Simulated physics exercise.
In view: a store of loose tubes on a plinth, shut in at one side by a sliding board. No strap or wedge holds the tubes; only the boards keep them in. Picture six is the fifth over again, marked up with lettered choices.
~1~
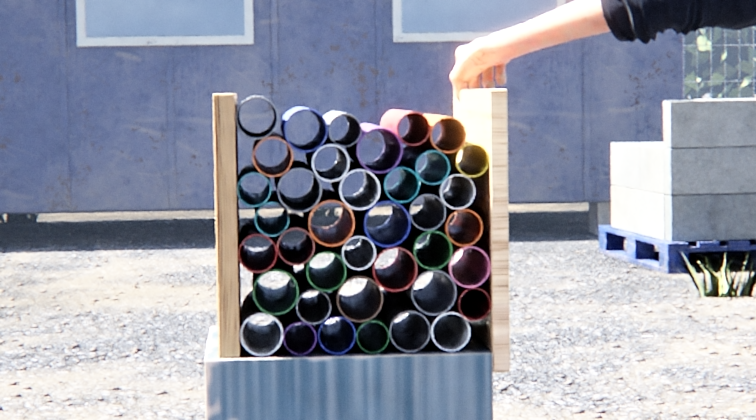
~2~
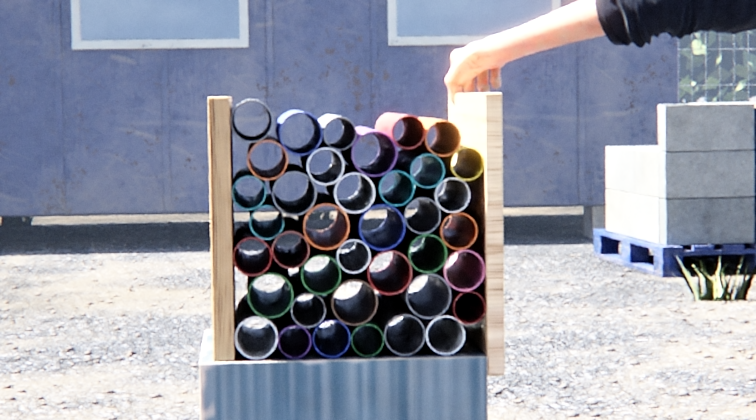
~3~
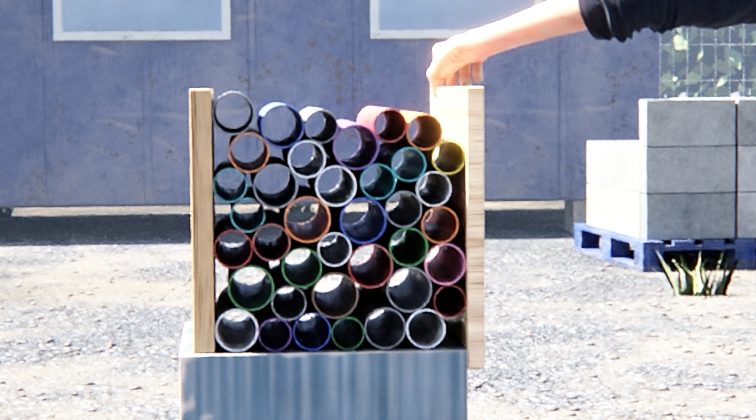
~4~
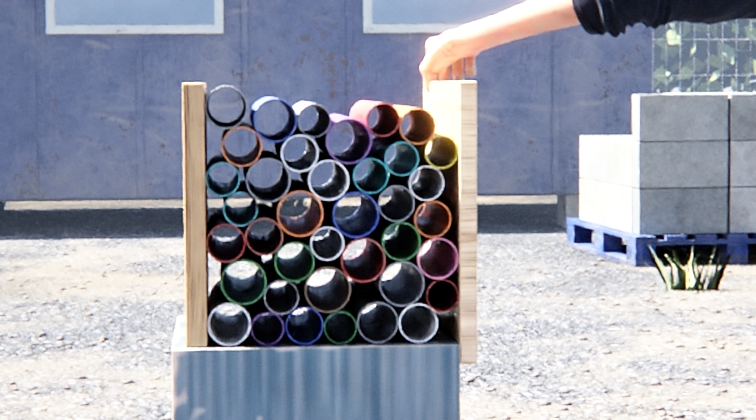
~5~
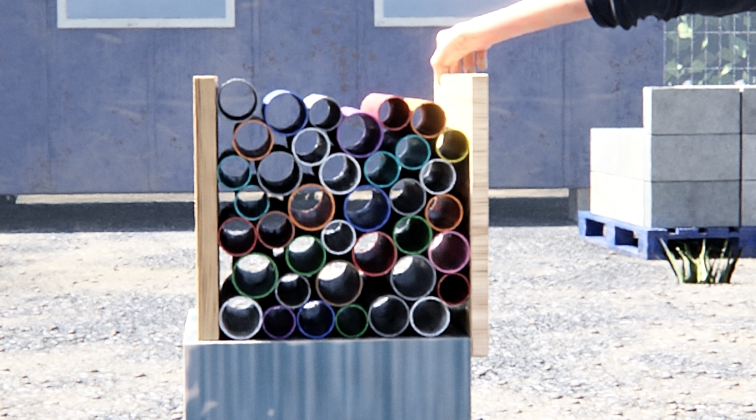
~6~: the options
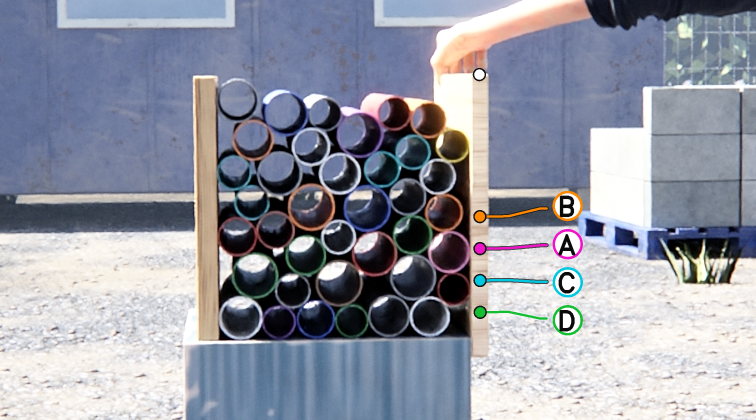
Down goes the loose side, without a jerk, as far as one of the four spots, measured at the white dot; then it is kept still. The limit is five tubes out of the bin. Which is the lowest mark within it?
Down to B.
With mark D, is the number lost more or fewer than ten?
More than ten.
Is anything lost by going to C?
At C: Yes.
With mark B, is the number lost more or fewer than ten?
Fewer than ten.
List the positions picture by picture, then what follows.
In the first picture, a white tube (262, 335); a white tube (451, 332); a red tube (395, 269).
In the second picture, a red tube (389, 272); a green tube (427, 254).
In the third picture, an orange tube (440, 225); a turquoise tube (230, 185).
In the fourth picture, a purple tube (349, 141); a grey tube (314, 120).
In the fifth picture, side board (459, 205); a white tube (241, 318); a white tube (430, 316).
On the copy, A at (480, 248); B at (480, 217); C at (480, 280); D at (480, 313); the white dot at (479, 75).
On B. First, top of the board (470, 138).
Then, top of the board (470, 212).
Finally, top of the board (470, 216), five out over the board.
By contrast, A more than five out over the board; C more than five out over the board; D more than five out over the board.
